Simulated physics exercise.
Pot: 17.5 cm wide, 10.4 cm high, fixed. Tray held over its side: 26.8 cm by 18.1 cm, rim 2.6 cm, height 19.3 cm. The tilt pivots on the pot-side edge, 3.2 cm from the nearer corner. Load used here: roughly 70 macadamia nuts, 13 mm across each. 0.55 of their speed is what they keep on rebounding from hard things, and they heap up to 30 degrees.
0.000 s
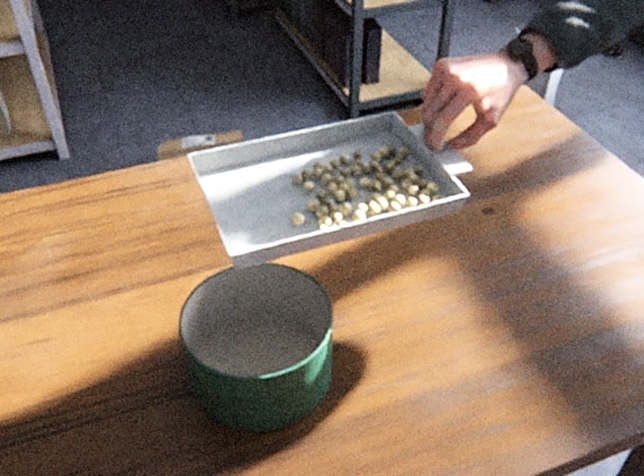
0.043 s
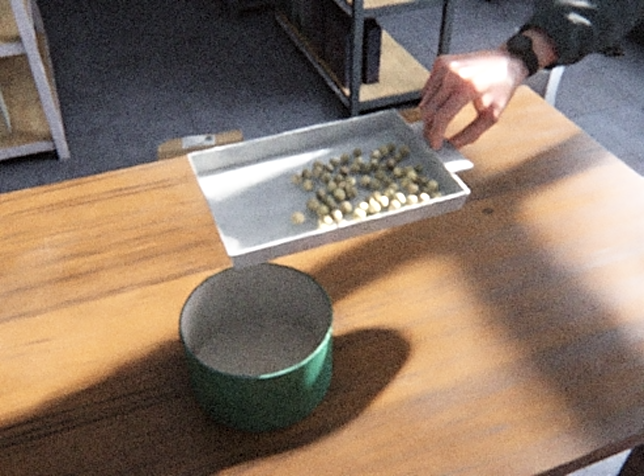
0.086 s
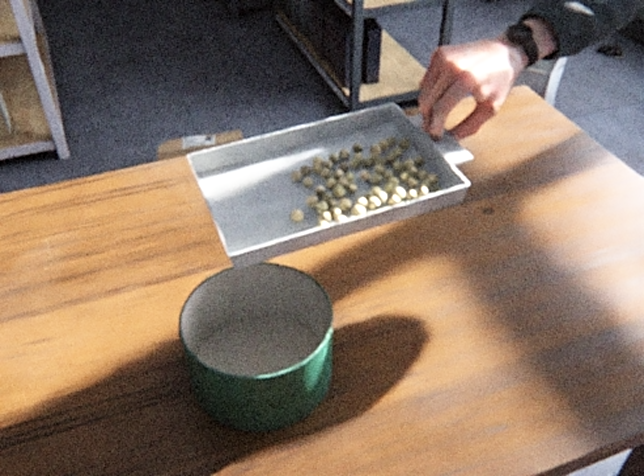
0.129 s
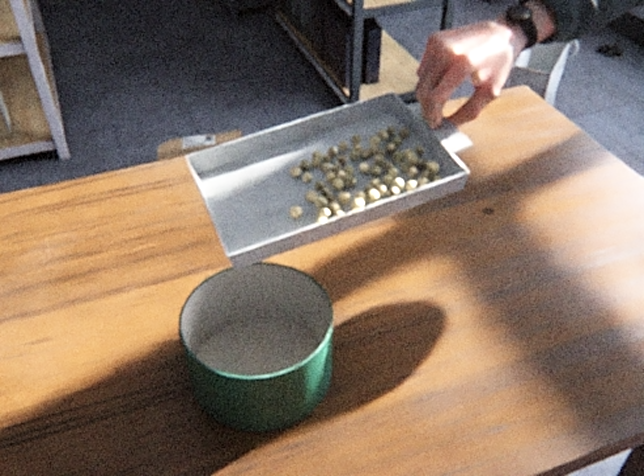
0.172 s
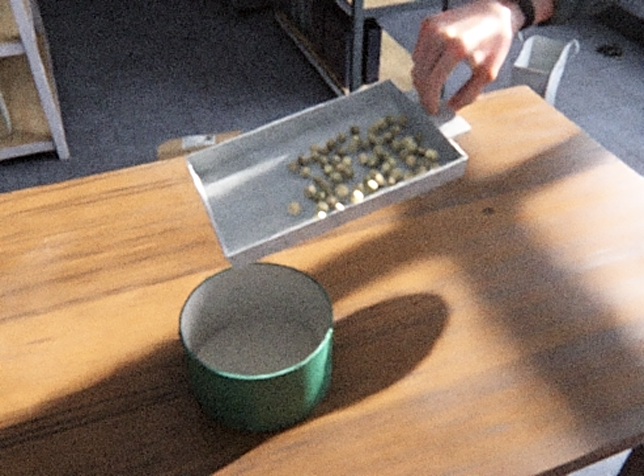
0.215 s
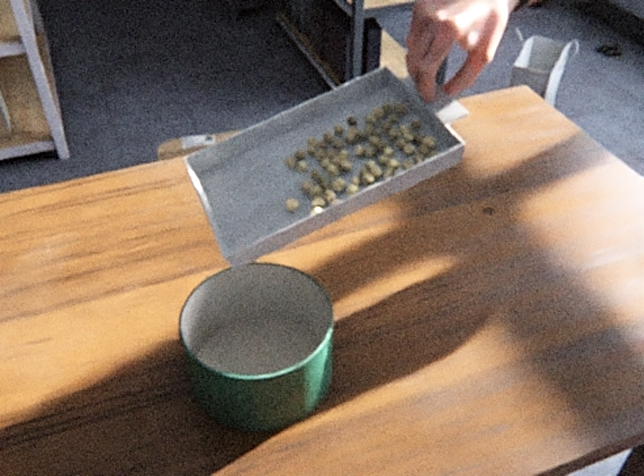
On a sunlit wooden table, a hand holds a shallow, light-coloured tray of small round nuts level beside and above an empty green pot. The hand then lifts the tray's right end, slowly at first and then more steeply, while the left end stays near the pot and the nuts remain clustered toward the right.
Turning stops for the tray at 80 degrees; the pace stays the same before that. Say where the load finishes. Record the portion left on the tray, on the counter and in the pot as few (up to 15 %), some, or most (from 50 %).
Result. Tray: Most; counter: Some; pot: Few.
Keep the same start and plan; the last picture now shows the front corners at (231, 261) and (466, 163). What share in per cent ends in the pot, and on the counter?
Pot 60; counter 10.
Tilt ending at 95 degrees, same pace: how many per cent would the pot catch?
That would be around 25 percent.
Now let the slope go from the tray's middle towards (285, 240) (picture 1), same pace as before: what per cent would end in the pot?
My best guess is some 55 per cent.
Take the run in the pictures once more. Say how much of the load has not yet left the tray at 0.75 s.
Close to 90 in a hundred parts of the load.
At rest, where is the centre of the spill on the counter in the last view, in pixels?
At about (90, 333).
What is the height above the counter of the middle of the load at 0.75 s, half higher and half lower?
About 20 cm.
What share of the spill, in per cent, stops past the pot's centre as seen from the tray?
Estimate: Roughly 90 per cent of the pieces.
After 0.53 s, tilt 47 degrees; the tray holds 100 %, the pot 0 %.
After 0.75 s, tilt 69 degrees; the tray holds 90 %, the pot 0 %.
After 1.08 s, tilt 80 degrees; the tray holds 70 %, the pot 0 %.
By 2.4 s all is still; tray 70 %, counter 25 %, pot 5 %.
